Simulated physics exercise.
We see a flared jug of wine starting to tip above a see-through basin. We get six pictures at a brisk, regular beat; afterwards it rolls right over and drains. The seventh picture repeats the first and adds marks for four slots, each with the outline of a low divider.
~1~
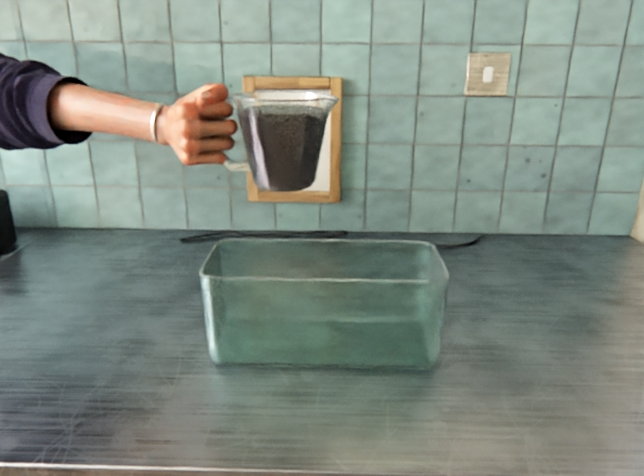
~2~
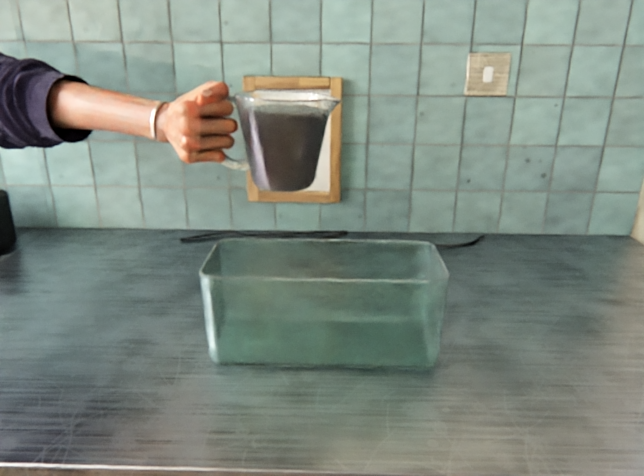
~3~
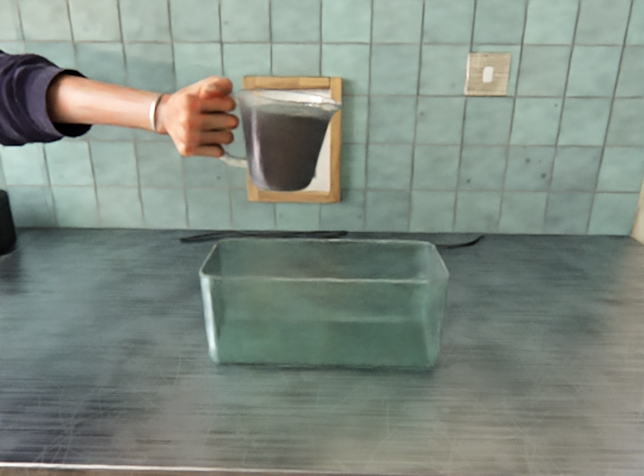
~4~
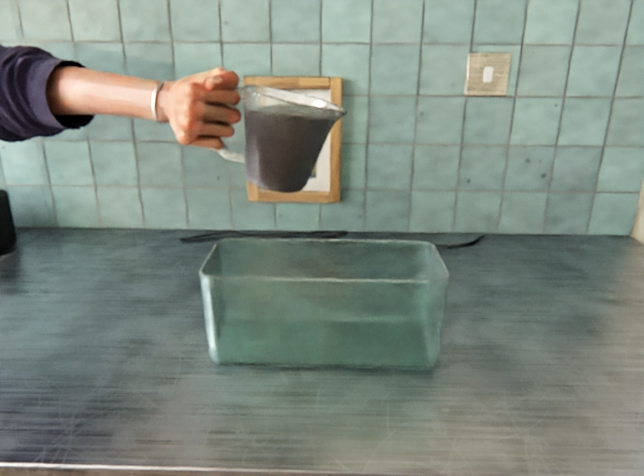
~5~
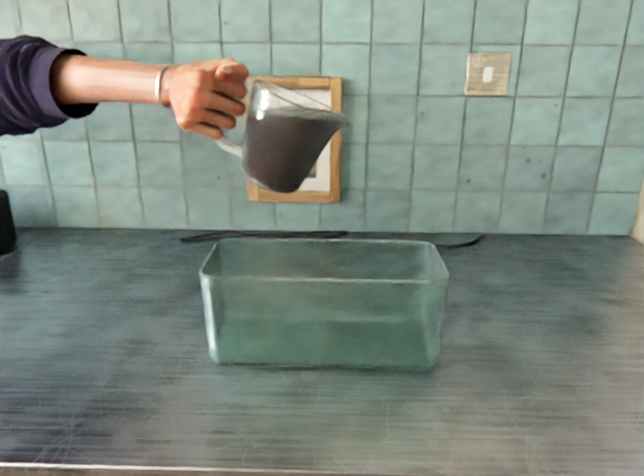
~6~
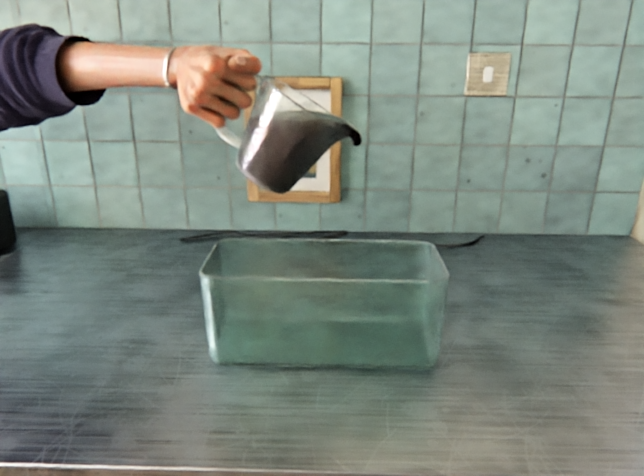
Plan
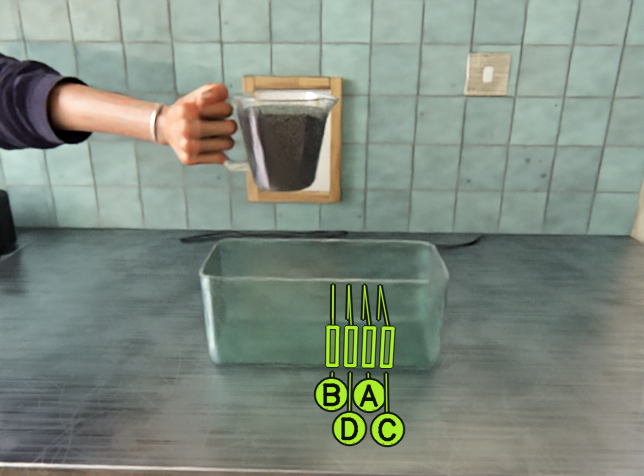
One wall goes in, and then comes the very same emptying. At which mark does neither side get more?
Slot C does it best.
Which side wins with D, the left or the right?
The right one.
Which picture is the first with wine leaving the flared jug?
In picture 6.
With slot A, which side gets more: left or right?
More ends on the right.
In lime, A at (368, 373); B at (332, 372); C at (386, 373); D at (350, 372).
With A, about 20 % ends left of the wall and 79 % right of it.
With B, about 3 % ends left of the wall and 95 % right of it.
With C, about 53 % ends left of the wall and 46 % right of it.
With D, about 6 % ends left of the wall and 93 % right of it.
